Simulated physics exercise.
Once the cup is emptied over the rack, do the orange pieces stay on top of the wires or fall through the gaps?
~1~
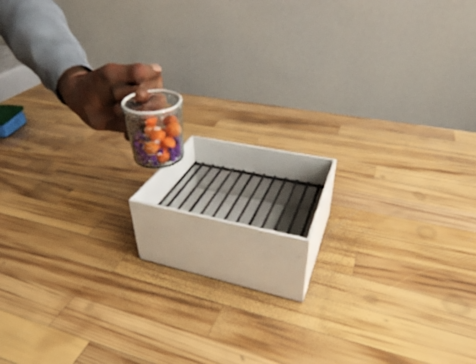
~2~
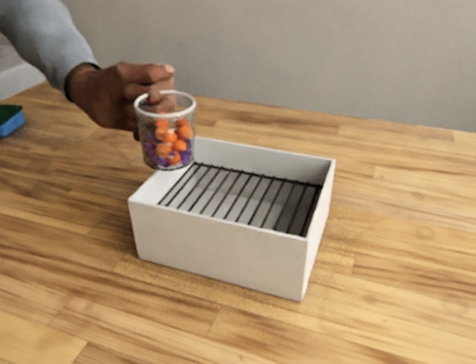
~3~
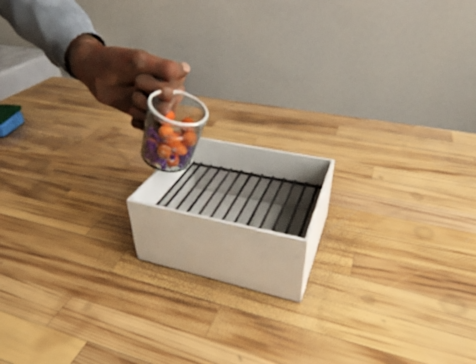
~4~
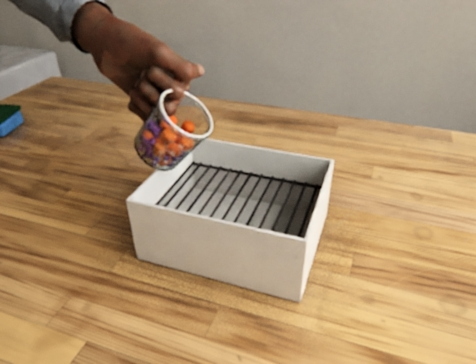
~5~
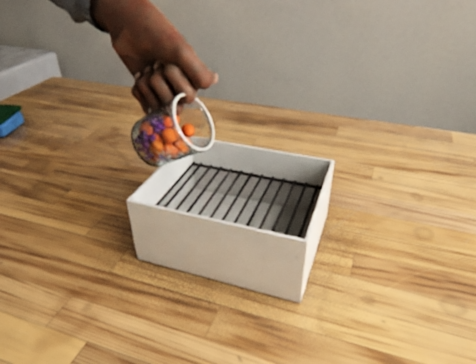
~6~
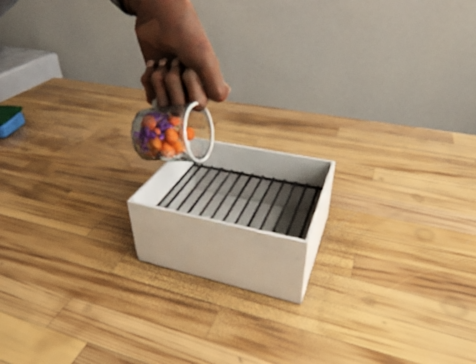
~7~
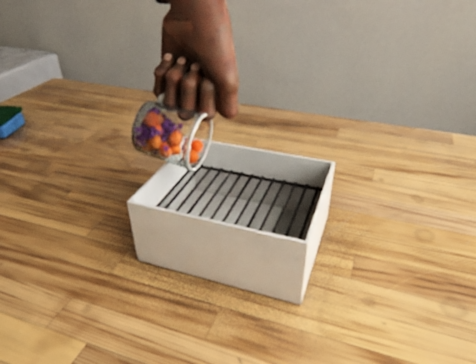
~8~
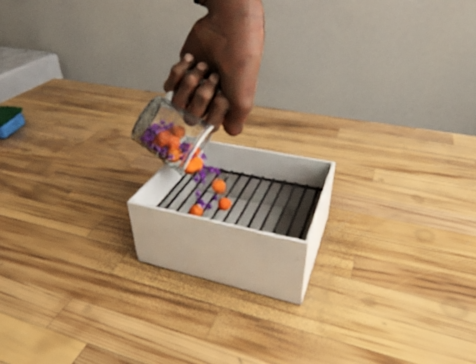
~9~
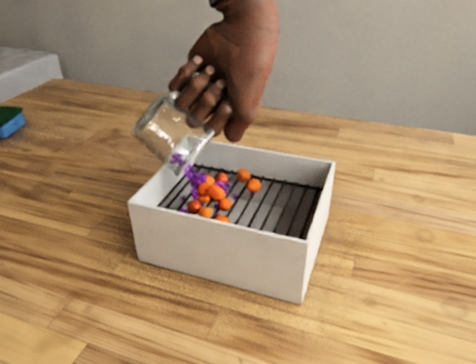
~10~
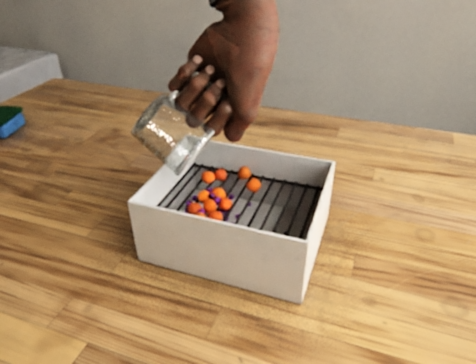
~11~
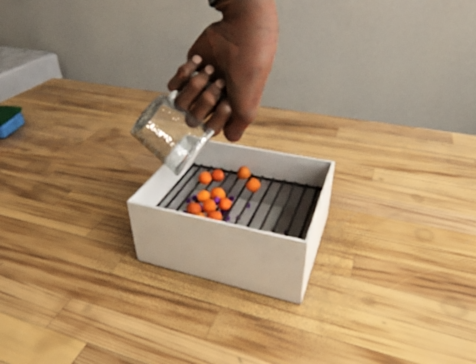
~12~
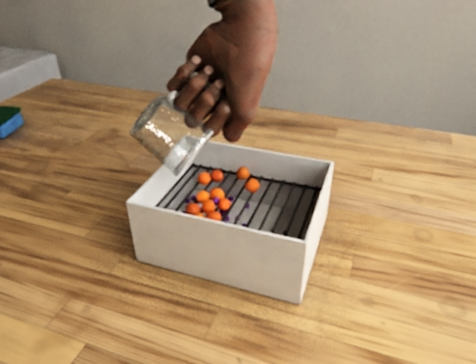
The orange pieces stay on top of the wires. It is the purple pieces that pass through the gaps, with only a stray few left on the rack.
